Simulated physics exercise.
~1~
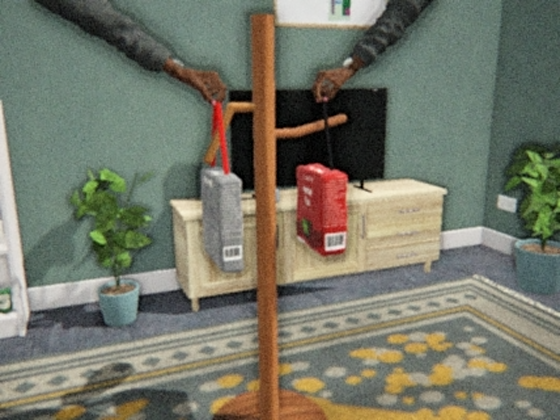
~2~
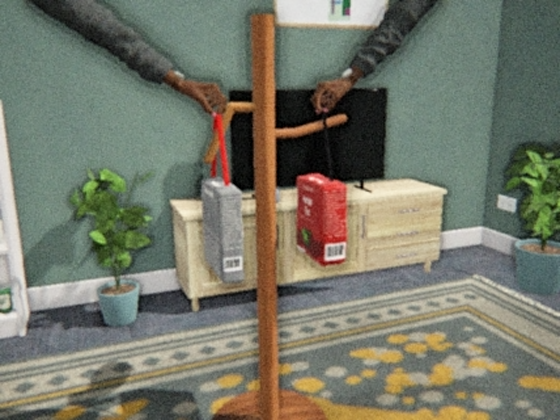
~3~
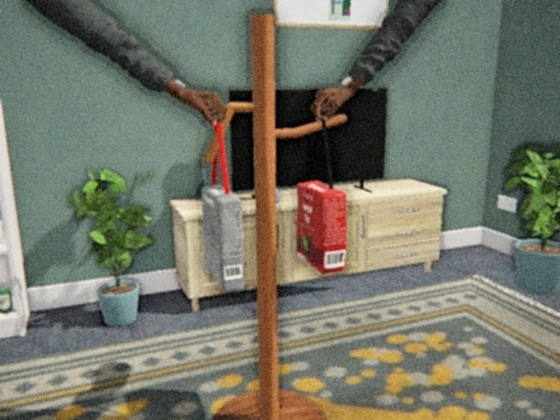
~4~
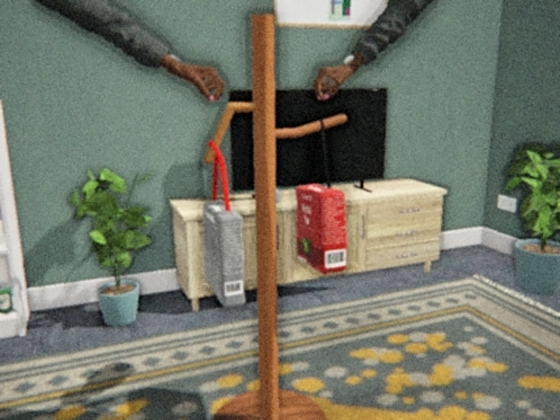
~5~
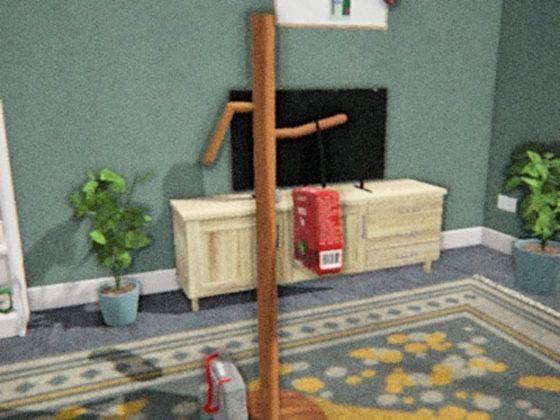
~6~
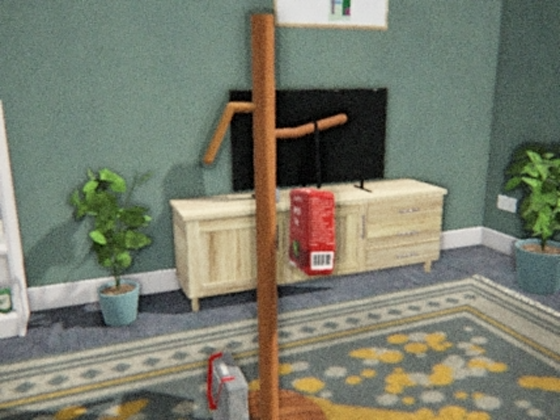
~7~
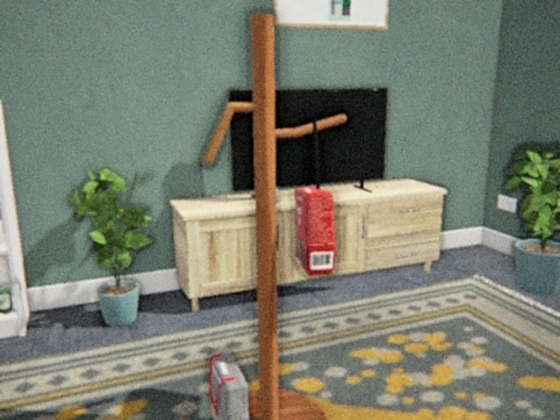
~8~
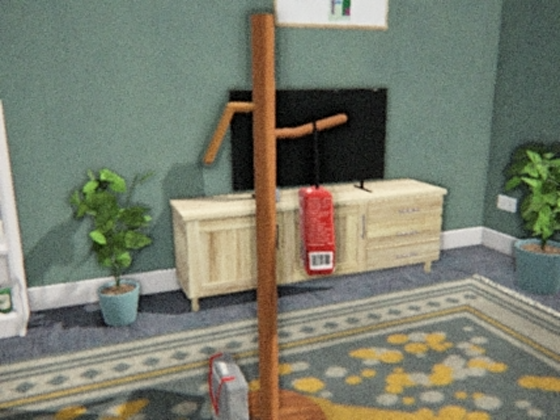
Two hands release a grey bag, which drops to the floor, and a red one, which stays hanging.
